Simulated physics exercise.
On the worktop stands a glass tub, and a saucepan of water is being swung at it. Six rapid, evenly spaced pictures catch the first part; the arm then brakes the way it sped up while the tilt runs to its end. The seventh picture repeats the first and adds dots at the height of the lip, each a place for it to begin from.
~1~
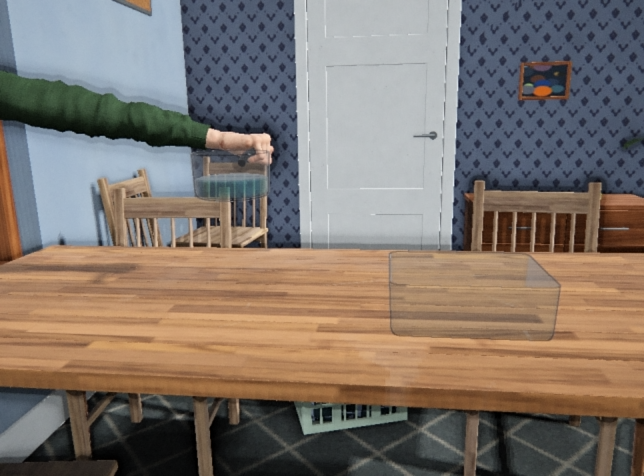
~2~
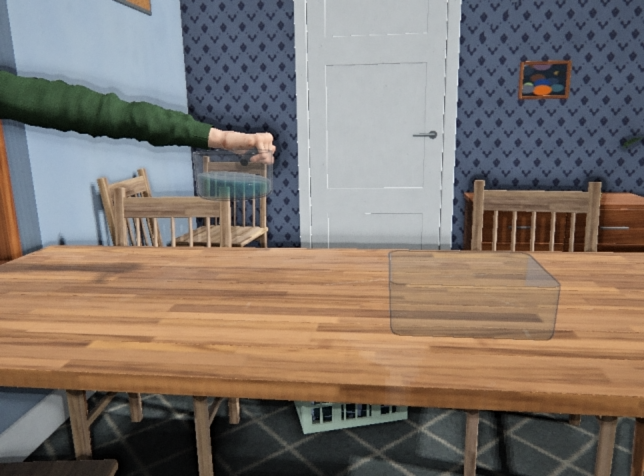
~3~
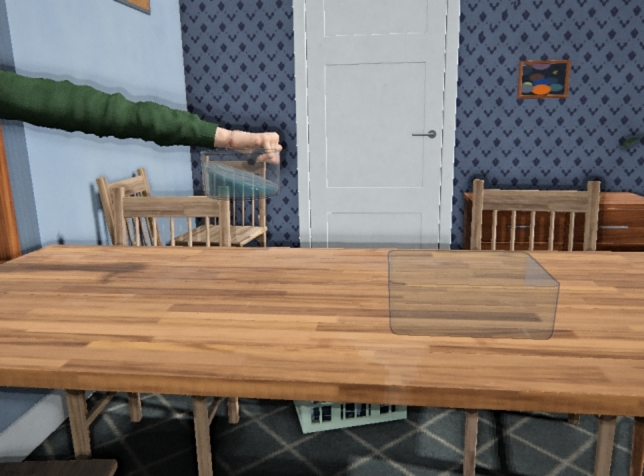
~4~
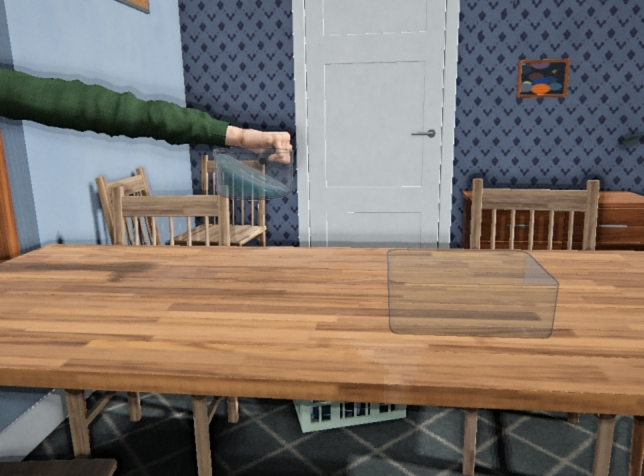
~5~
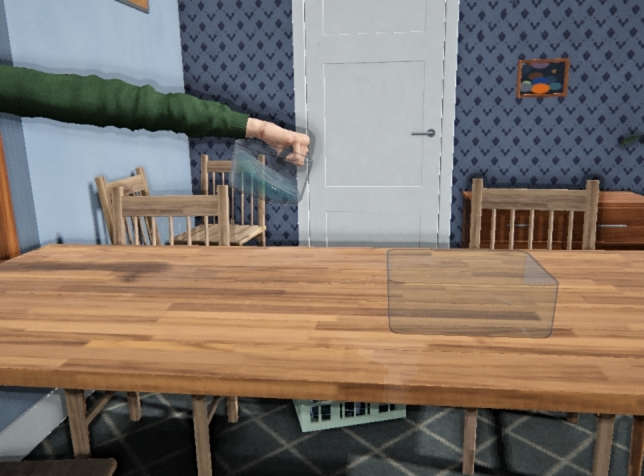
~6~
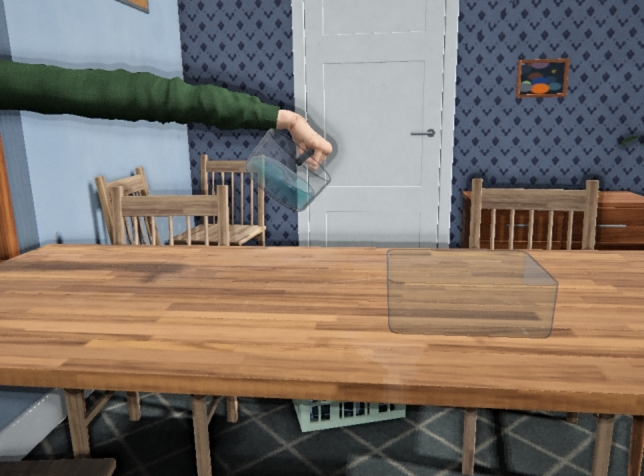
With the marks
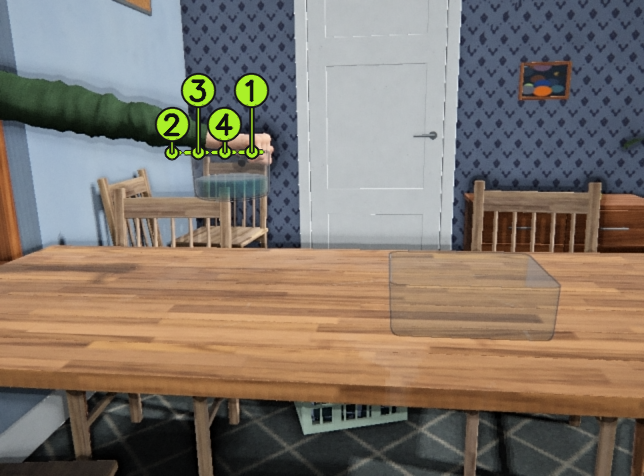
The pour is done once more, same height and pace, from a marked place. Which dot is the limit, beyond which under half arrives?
The limit is 1.
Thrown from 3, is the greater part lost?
Yes, it does.
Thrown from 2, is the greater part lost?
Yes.
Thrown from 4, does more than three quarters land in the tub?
No, less.
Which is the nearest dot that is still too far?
It is 4.
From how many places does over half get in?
One of the four.
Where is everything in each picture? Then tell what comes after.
Upright, lip at (267, 151); tub from (390, 334) to (553, 340); nothing has left yet, in the first picture.
Upright, lip at (270, 151); nothing has left yet, in the second picture.
Upright, lip at (277, 150); nothing has left yet, in the third picture.
Upright, lip at (291, 151); nothing has left yet, in the fourth picture.
Tipped about 16°, lip at (311, 161); nothing has left yet, in the fifth picture.
Tipped about 41°, lip at (330, 179); nothing has left yet, in the sixth picture.
In lime, 1 at (251, 152); 2 at (172, 152); 3 at (198, 152); 4 at (224, 152).
For dot 1, about 66 % lands in the tub, 23 % falls short and 11 % goes beside or beyond.
For dot 2, about 0 % lands in the tub, 100 % falls short.
For dot 3, about 2 % lands in the tub, 97 % falls short.
For dot 4, about 22 % lands in the tub, 73 % falls short and 5 % goes beside or beyond.
